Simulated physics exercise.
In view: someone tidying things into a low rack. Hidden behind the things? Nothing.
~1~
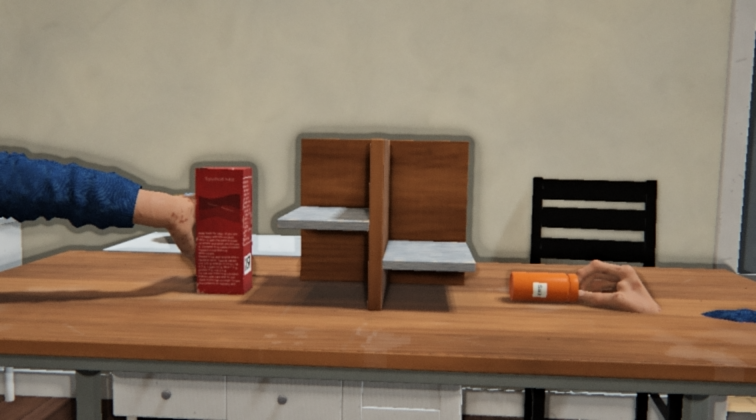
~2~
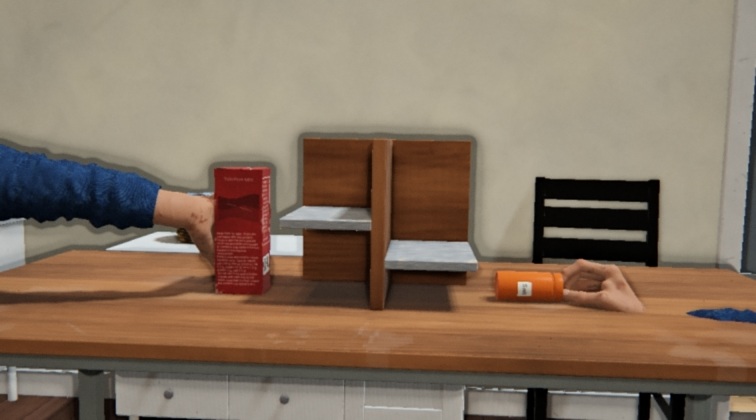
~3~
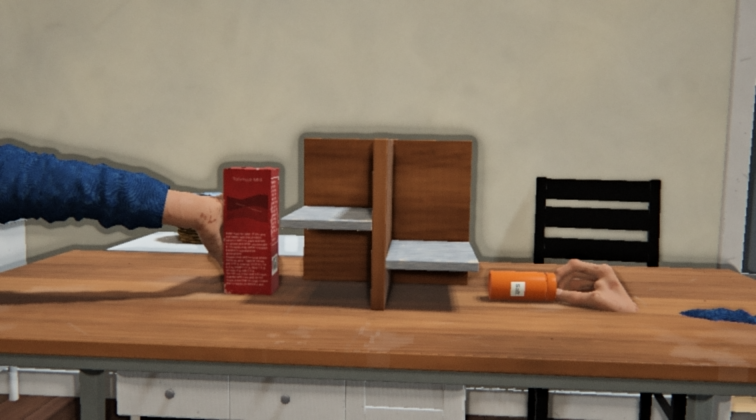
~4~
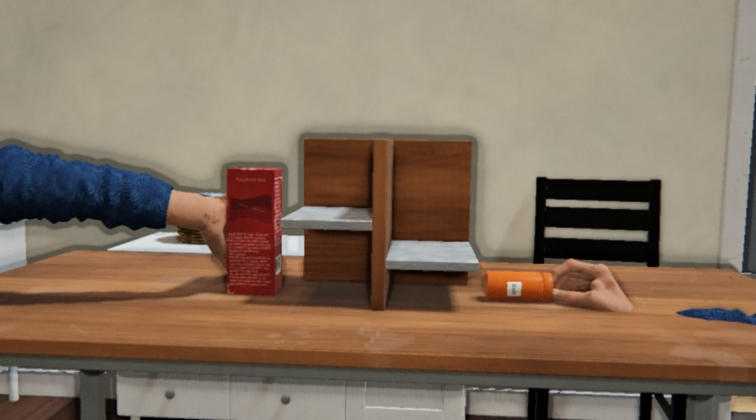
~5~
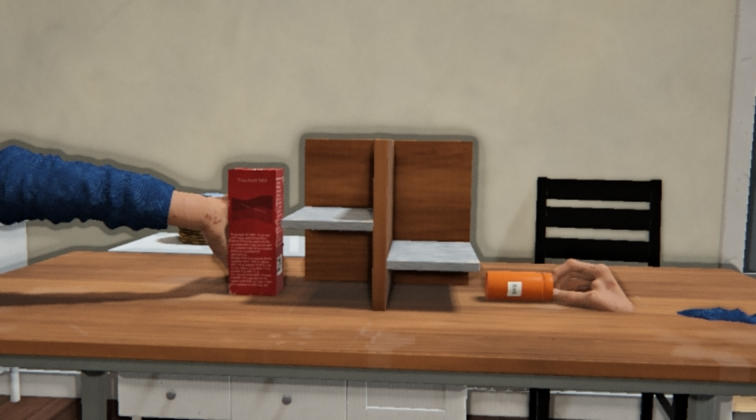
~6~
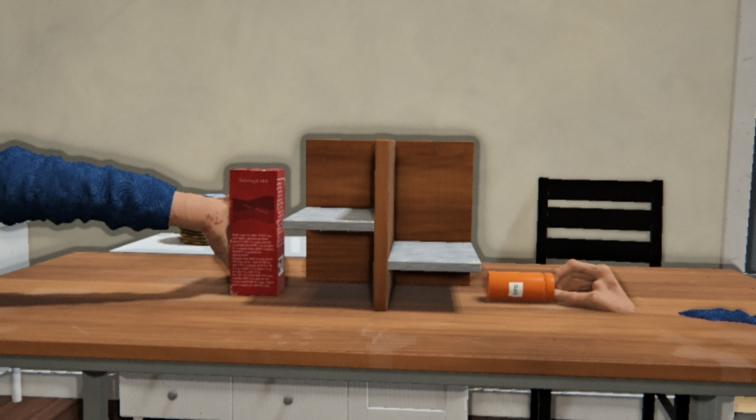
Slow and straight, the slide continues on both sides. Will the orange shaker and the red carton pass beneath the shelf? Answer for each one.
The orange shaker passes beneath; the red carton does not pass.
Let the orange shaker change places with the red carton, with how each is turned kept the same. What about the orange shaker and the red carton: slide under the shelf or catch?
For the orange shaker it is a clean pass; for the red carton it is a hang-up.
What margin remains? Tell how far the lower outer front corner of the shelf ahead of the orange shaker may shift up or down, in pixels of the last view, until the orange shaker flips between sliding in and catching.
Shift: 12 px, direction down.
Then, 0.30 s on from there, orange shaker sliding up to the opening near (502, 286); red carton stopped at the opening near (271, 232).
Then, 0.54 s on from there, orange shaker part of the way in near (471, 285); red carton stopped at the opening near (271, 232).
In the end, the orange shaker clears the shelf, near (441, 284); the red carton is too tall, near (271, 232).
